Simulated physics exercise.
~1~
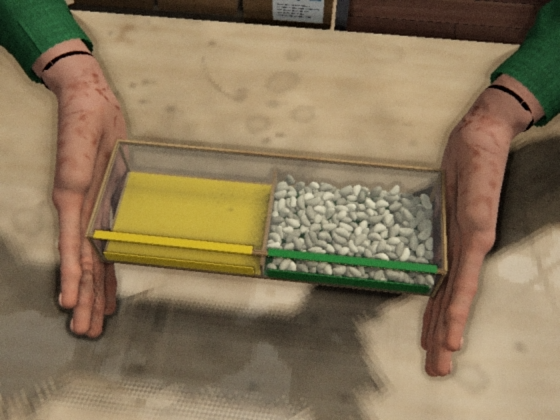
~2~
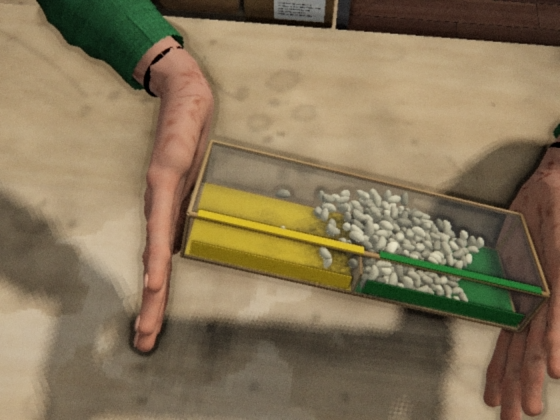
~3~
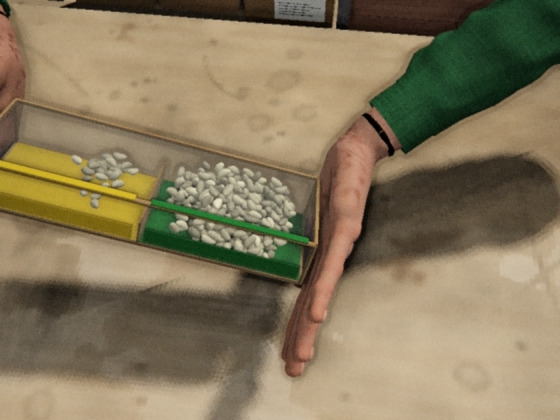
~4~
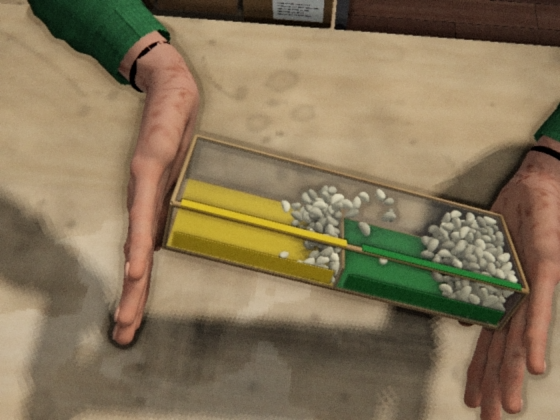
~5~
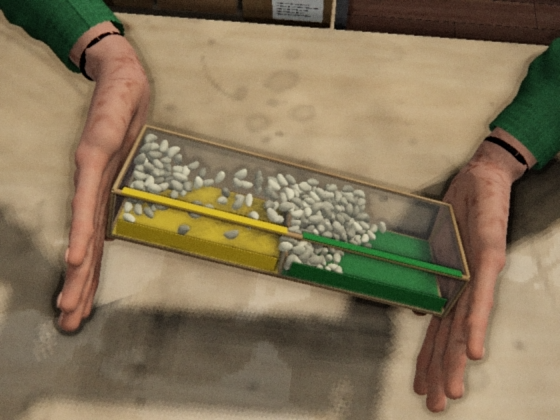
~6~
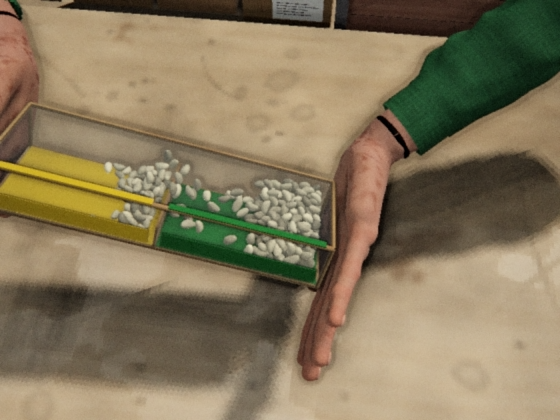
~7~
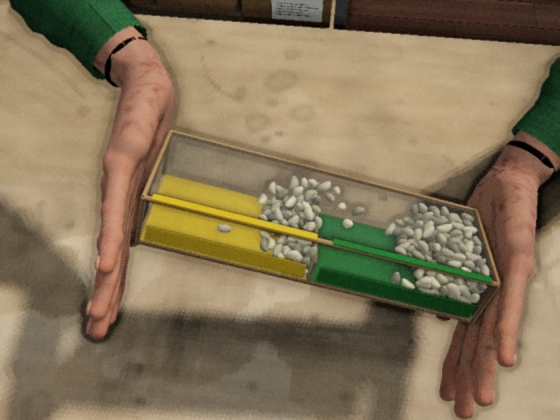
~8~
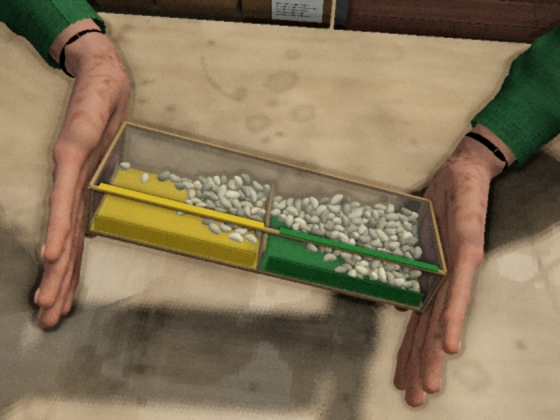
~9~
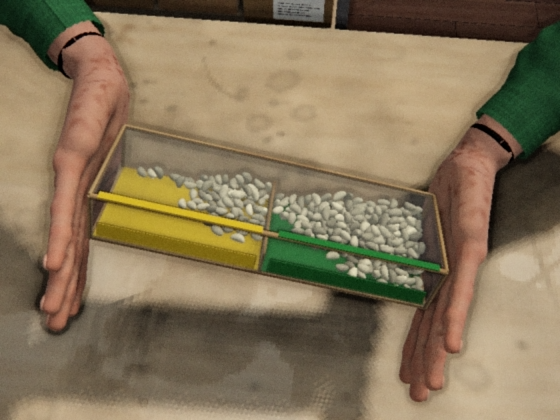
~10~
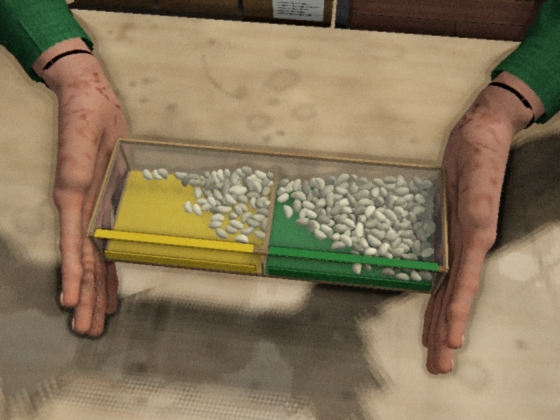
We see two hands holding a clear-lidded box with yellow and green sections, white beans filling the green side. The hands tilt it and shake it left and right, scattering beans across both sections, then level it, leaving most in green and some in yellow.
